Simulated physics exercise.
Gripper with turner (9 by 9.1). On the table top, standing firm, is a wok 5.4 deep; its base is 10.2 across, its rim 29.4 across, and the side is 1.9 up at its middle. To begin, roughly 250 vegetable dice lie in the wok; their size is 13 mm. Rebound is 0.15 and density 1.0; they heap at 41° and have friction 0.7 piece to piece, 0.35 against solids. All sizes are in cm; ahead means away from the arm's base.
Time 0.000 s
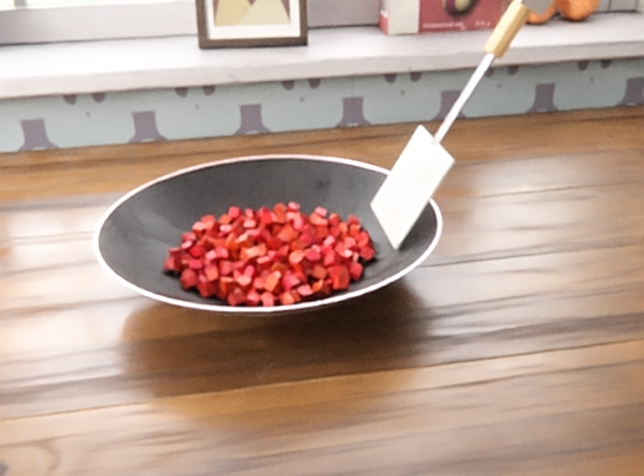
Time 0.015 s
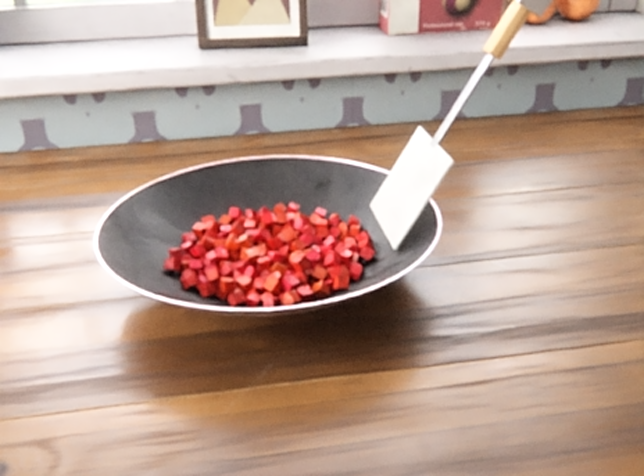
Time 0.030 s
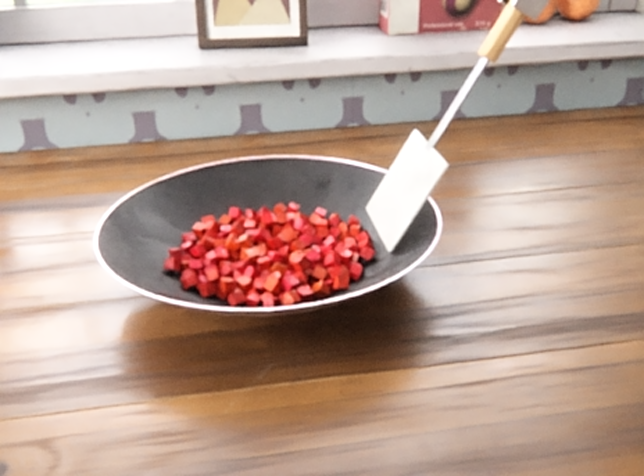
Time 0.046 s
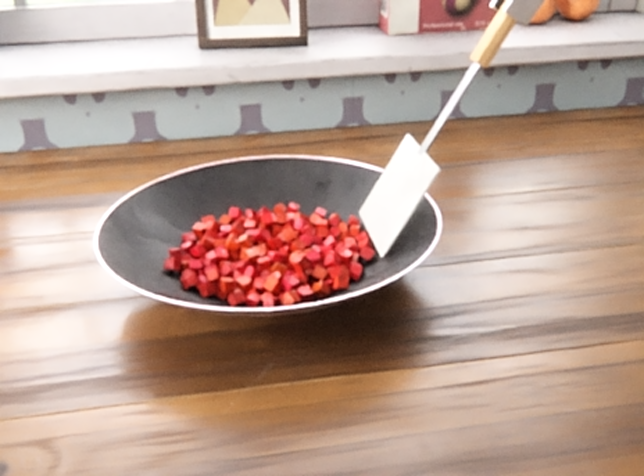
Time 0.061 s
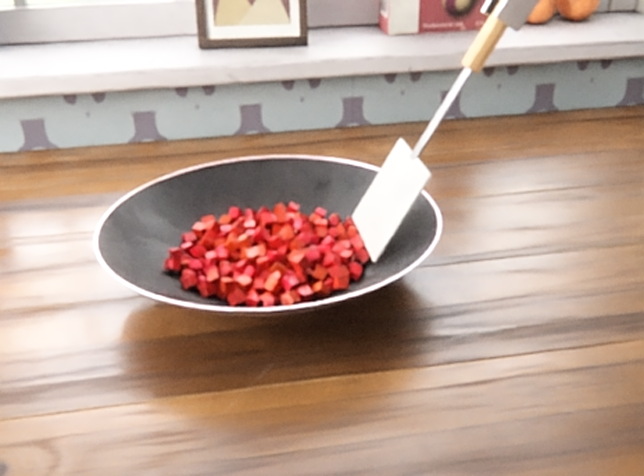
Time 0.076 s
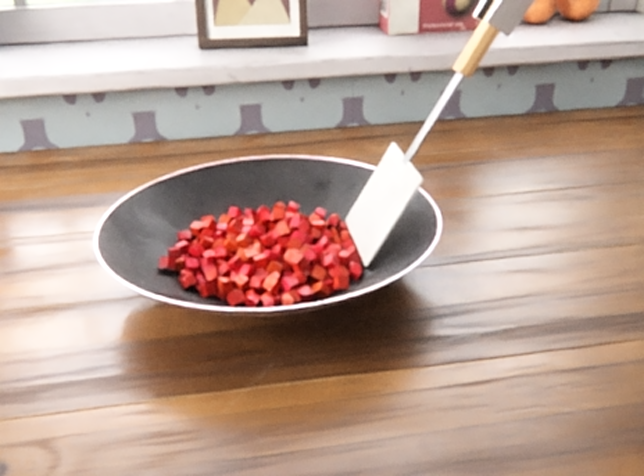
A white turner with a pale wooden grip, held by a grey gripper that edges into view at the upper right, slides left and slightly down inside a wok until its blade meets the red dice and nudges the heap slightly left. The dark, light-rimmed wok stays put on a brown wooden table, seen from above at an angle. Behind it, a white sill holds a framed picture, a red-and-white box and orange objects, while the camera remains still.
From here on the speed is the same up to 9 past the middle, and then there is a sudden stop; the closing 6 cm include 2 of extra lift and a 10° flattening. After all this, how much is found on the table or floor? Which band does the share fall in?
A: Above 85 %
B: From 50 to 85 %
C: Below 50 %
C.
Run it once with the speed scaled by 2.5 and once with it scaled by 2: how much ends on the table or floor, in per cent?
Around 55 per cent, then around 55 per cent, would end on the table or floor.
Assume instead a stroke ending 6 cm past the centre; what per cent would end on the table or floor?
I'd expect close to 15 per cent then.
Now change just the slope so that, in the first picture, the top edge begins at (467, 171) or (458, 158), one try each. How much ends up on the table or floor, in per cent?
About 35 and 30 per cent.
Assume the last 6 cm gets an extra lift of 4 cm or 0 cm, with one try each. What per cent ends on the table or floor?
Roughly 20 per cent, then 30 per cent.
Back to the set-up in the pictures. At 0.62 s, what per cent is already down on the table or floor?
About 30 per cent.
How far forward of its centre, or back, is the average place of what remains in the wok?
The kept load is shifted forward by about 5.5 cm.
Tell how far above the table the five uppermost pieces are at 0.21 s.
Height: Approx. 5 cm.
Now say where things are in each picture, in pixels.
The first picture shows turner top edge at (436, 142), sloping 59°; upper third of the load around (276, 244), from x 175 to 365, top at y 210; 249 in the wok.
The second picture shows turner top edge at (436, 143), sloping 59°; upper third of the load around (276, 244), from x 175 to 365, top at y 210.
The third picture shows turner top edge at (431, 146), sloping 59°; upper third of the load around (276, 244), from x 175 to 365, top at y 210.
The fourth picture shows turner top edge at (423, 150), sloping 59°; upper third of the load around (276, 244), from x 175 to 365, top at y 210.
The fifth picture shows turner top edge at (415, 155), sloping 59°; upper third of the load around (275, 244), from x 175 to 365, top at y 210.
The sixth picture shows turner top edge at (407, 160), sloping 59°; upper third of the load around (267, 243), from x 165 to 355, top at y 210; 249 in the wok.
By 0.21 s, sloping 59°, highest piece 6 above the table; 249 in the wok.
By 0.35 s, sloping 56°, highest piece 8 above the table; 236 in the wok, 1 on the table or floor, 12 on the blade or in flight.
By 0.62 s, sloping 49°, highest piece 7 above the table; 171 in the wok, 78 on the table or floor.
By 1.67 s, sloping 49°, highest piece 6 above the table; 171 in the wok, 78 on the table or floor.
Final count, 171 in the wok, 78 on the table or floor. That is 31 % on the table or floor.
